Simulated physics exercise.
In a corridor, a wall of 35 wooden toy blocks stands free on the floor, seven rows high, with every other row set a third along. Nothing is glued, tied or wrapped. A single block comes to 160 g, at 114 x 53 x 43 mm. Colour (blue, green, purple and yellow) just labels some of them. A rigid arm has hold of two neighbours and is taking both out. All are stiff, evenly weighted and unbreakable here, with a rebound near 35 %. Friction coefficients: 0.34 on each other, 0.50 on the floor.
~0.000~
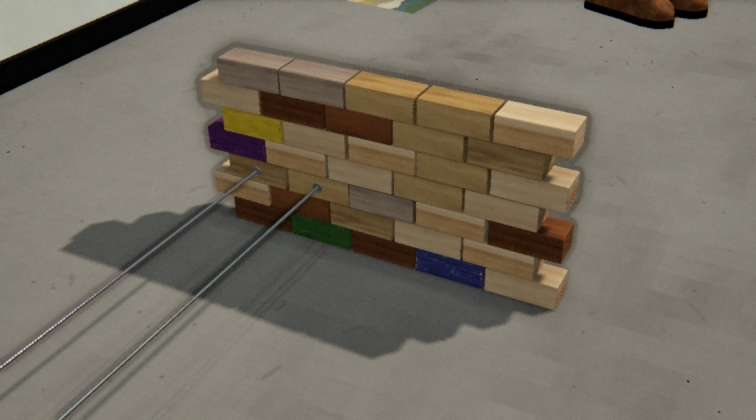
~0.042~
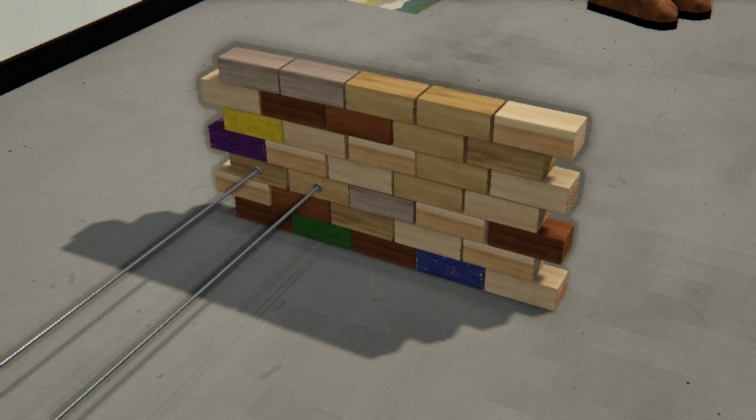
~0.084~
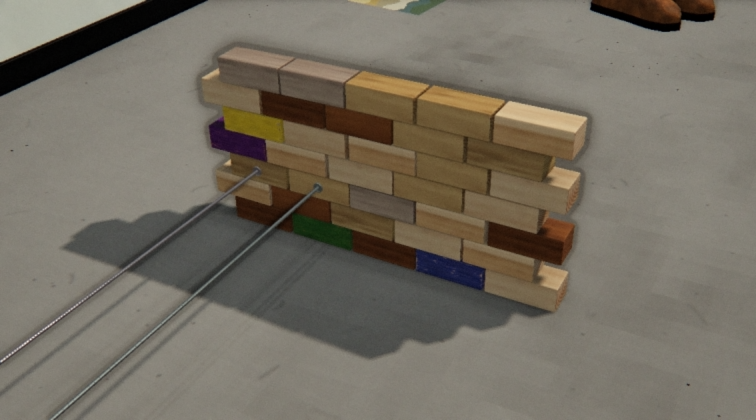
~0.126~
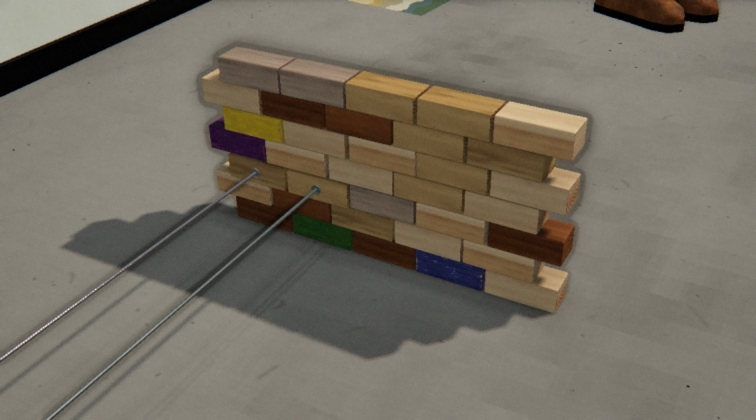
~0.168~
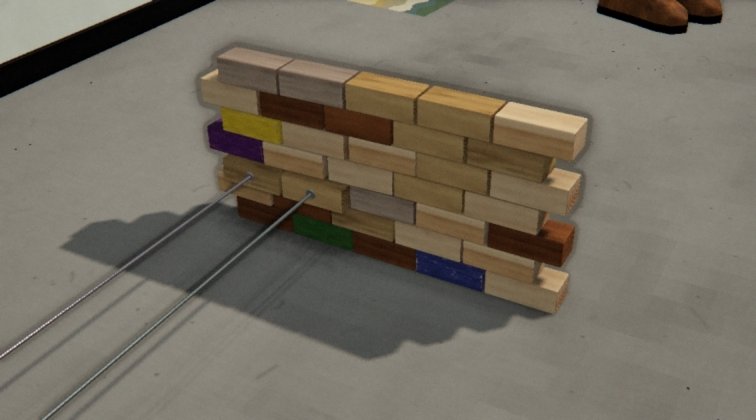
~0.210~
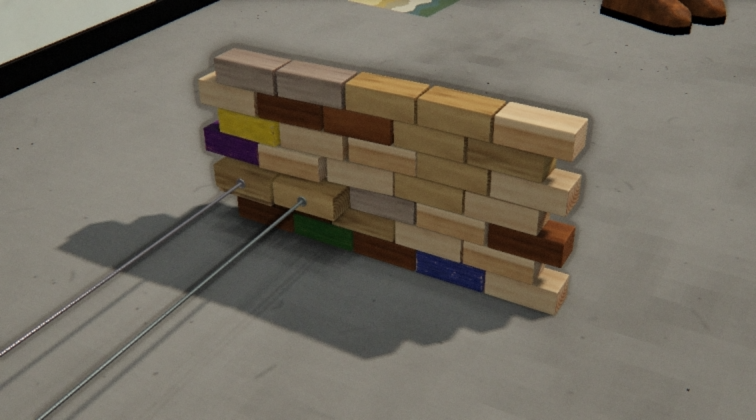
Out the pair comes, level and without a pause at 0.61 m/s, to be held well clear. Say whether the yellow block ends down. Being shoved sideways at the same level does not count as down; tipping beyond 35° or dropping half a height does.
It comes down.
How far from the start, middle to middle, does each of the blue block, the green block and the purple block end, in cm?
Moved: Blue 0, green 0, purple 22.
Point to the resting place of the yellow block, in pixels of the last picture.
Around (216, 236).
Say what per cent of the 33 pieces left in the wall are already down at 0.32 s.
By then 0 per cent.
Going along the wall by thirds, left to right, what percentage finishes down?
In per cent: Left 70, middle 0, right 0.
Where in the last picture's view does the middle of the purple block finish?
Near (170, 241).
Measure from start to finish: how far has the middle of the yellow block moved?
About 21 cm.
Around 0.32 s, none of the 33 other blocks down, 11 disturbed; yellow block tipped 25°, 15 mm lower; purple block tipped 26°.
Around 0.48 s, 8 of the 33 other blocks down; yellow block 11 cm lower; purple block on its side.
Around 0.82 s, 8 of the 33 other blocks down; yellow block tipped 43°, 14 cm lower; purple block on its side.
Finally (1.6 s), 8 of the 33 other blocks down; yellow block tipped 44°, 14 cm lower; purple block on its side; green block unmoved. Seen by the last camera, middles, yellow block near (216, 236), purple block near (171, 241).
